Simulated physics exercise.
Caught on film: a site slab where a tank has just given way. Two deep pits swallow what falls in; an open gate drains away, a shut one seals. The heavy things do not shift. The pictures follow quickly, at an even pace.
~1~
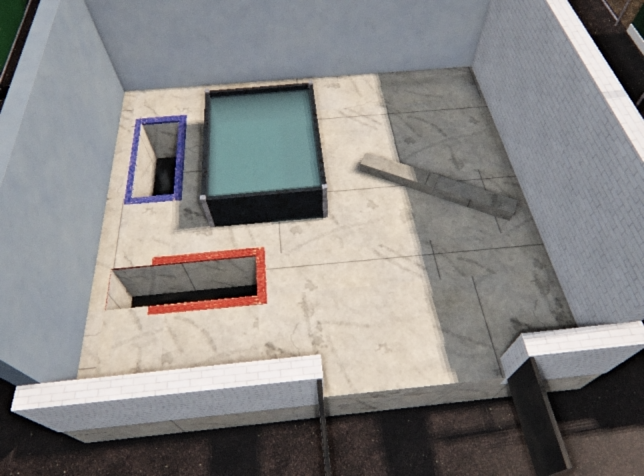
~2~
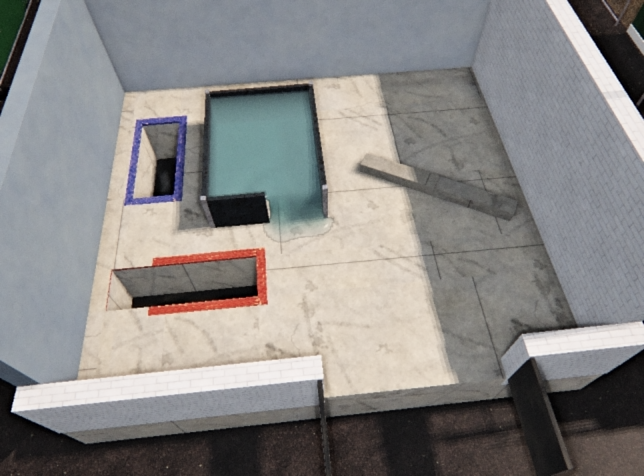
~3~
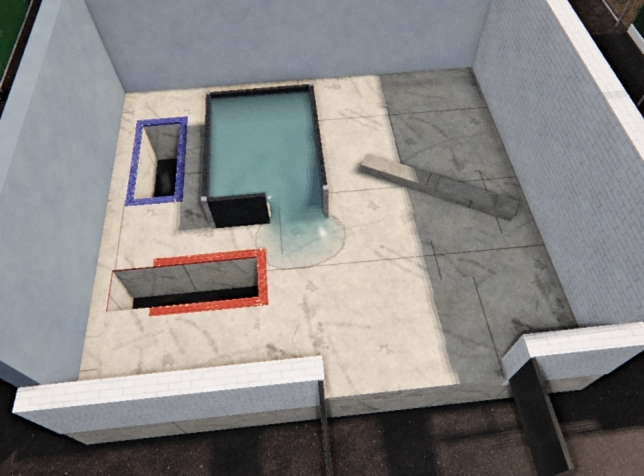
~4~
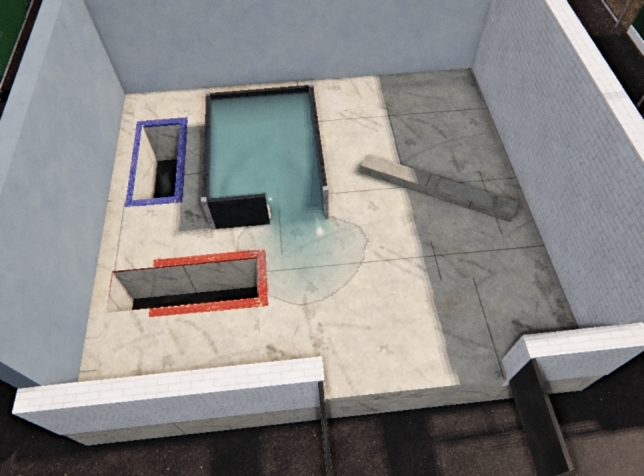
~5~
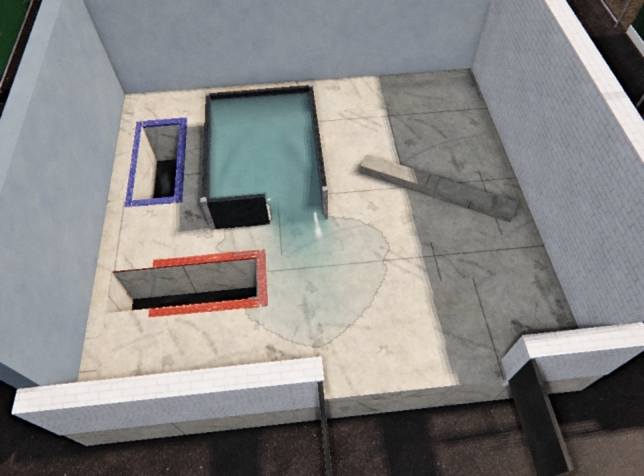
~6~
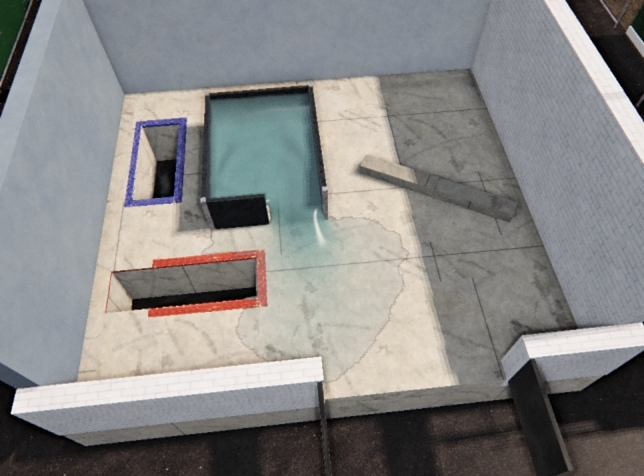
Water tank opening at its front corner, water pouring out and spreading across the pale slab past a red-edged pit.
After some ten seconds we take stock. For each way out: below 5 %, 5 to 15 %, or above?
In the end: The gate takes over 15 %; the blue pit takes under 5 %; the red pit takes over 15 %.
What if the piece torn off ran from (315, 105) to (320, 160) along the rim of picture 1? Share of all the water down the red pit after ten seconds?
Parts in a hundred: Red 2.
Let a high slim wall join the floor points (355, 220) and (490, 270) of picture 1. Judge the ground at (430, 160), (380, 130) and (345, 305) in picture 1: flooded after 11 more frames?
In turn: Dry, clear, under water.
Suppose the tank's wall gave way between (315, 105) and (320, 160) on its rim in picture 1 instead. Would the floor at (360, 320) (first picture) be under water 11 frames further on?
Answer: No water.
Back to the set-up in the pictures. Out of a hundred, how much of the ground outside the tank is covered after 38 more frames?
Roughly 40 per cent.
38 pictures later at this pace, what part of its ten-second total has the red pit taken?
Close to 65 %.
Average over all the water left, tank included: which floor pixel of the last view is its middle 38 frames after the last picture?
I would point to (288, 225).
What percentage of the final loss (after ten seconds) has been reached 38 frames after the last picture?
Some 75 per cent.
A moment on, water covers 25 % of the floor; the gate 2 %, the blue pit 0 %, the red pit 2 %.
Next, water covers 30 % of the floor; the gate 10 %, the blue pit 0 %, the red pit 3 %.
Then, water covers 35 % of the floor; the gate 20 %, the blue pit 0 %, the red pit 5 %.
Later, water covers 40 % of the floor; the gate 32 %, the blue pit 1 %, the red pit 12 %.
In the end, water covers 45 % of the floor; the gate 42 %, the blue pit 1 %, the red pit 18 %.
